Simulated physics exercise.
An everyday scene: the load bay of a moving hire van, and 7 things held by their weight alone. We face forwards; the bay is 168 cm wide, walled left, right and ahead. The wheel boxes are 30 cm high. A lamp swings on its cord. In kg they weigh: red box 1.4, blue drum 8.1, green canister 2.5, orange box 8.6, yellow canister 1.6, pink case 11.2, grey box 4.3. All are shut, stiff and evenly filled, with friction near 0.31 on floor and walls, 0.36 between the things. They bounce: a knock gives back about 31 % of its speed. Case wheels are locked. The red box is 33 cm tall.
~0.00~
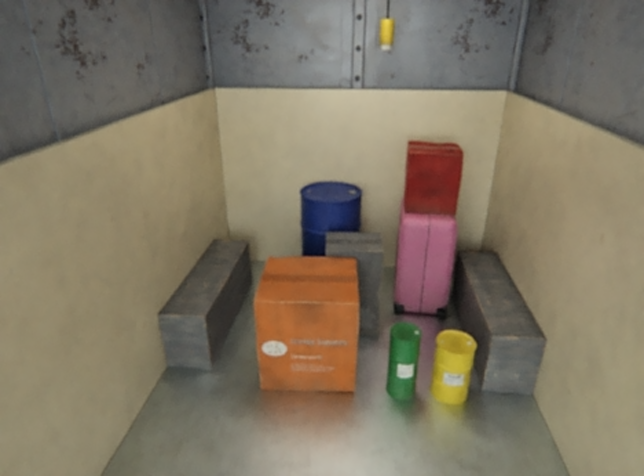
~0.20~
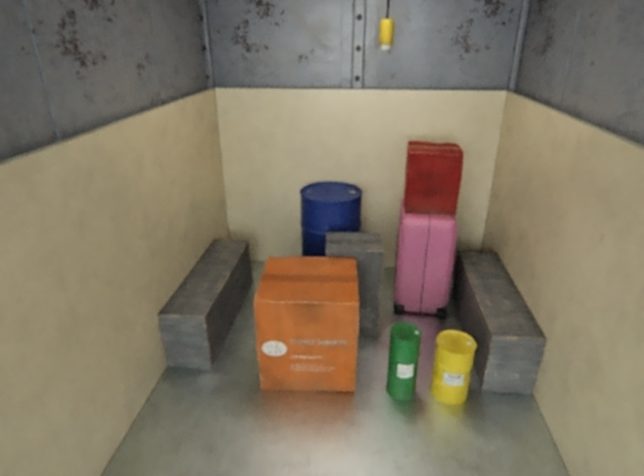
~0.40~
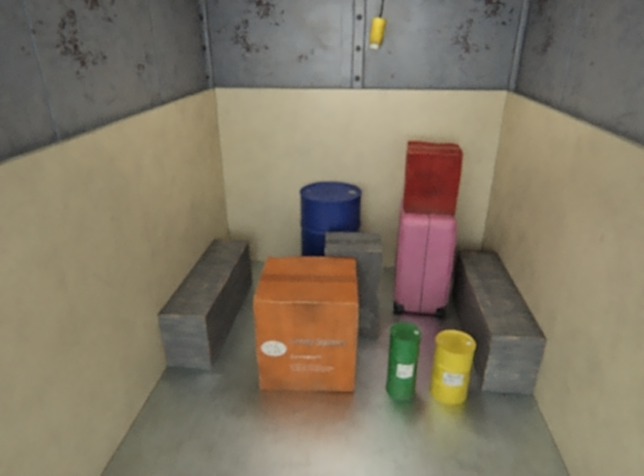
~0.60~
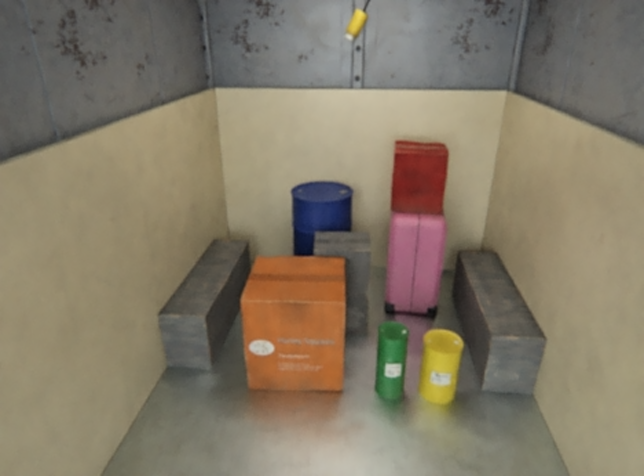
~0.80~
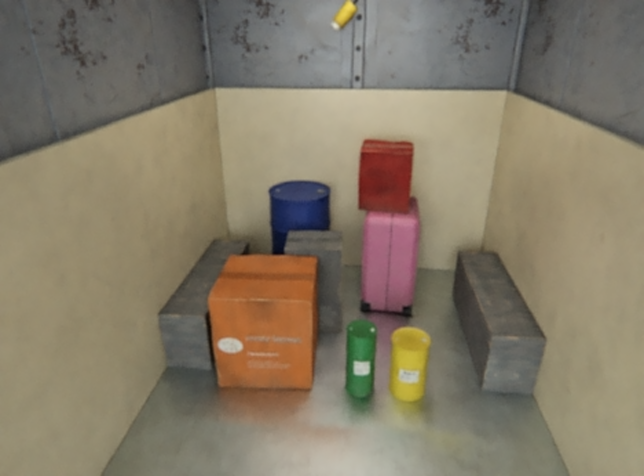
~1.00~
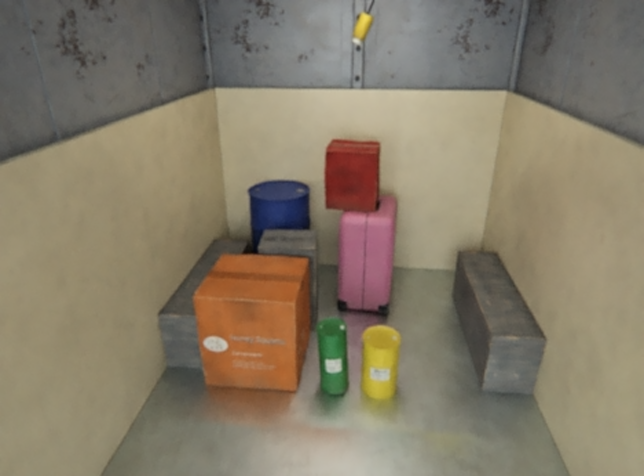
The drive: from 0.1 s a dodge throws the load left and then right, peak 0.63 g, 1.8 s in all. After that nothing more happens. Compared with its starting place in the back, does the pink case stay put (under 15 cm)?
The pink case keeps its place.
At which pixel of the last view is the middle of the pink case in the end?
At about (419, 254).
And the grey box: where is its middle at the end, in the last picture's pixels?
Around (349, 283).
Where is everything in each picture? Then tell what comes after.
The first picture shows no push; pink case (423, 254); red box (432, 177).
The second picture shows push 0.14 g left; green canister (403, 361); orange box (310, 321).
The third picture shows push 0.42 g left; yellow canister (452, 367); grey box (352, 283).
The fourth picture shows push 0.56 g left; red box (418, 177) shifted 7 cm; blue drum (322, 238) shifted 5 cm.
The fifth picture shows push 0.28 g left; red box (386, 176) shifted 24 cm; green canister (361, 359) shifted 18 cm.
The sixth picture shows no push; pink case (368, 252) shifted 32 cm; yellow canister (380, 362) shifted 31 cm.
Around 1.50 s, push 0.56 g right; pink case shifted 30 cm near (371, 252); red box shifted 40 cm; grey box shifted 31 cm.
Around 1.70 s, push 0.28 g right; pink case shifted 17 cm near (393, 253); red box shifted 20 cm; grey box shifted 18 cm.
Around 1.80 s, push 0.14 g right; pink case shifted 10 cm near (405, 253); green canister at 12° to upright; grey box shifted 11 cm.
Around 3.00 s, no push; pink case shifted 2 cm near (419, 254); orange box shifted 10 cm; green canister shifted 3 cm.
Finally (5.7 s), all 7 still in place (within 15 cm). In the last view, pink case near (419, 254).
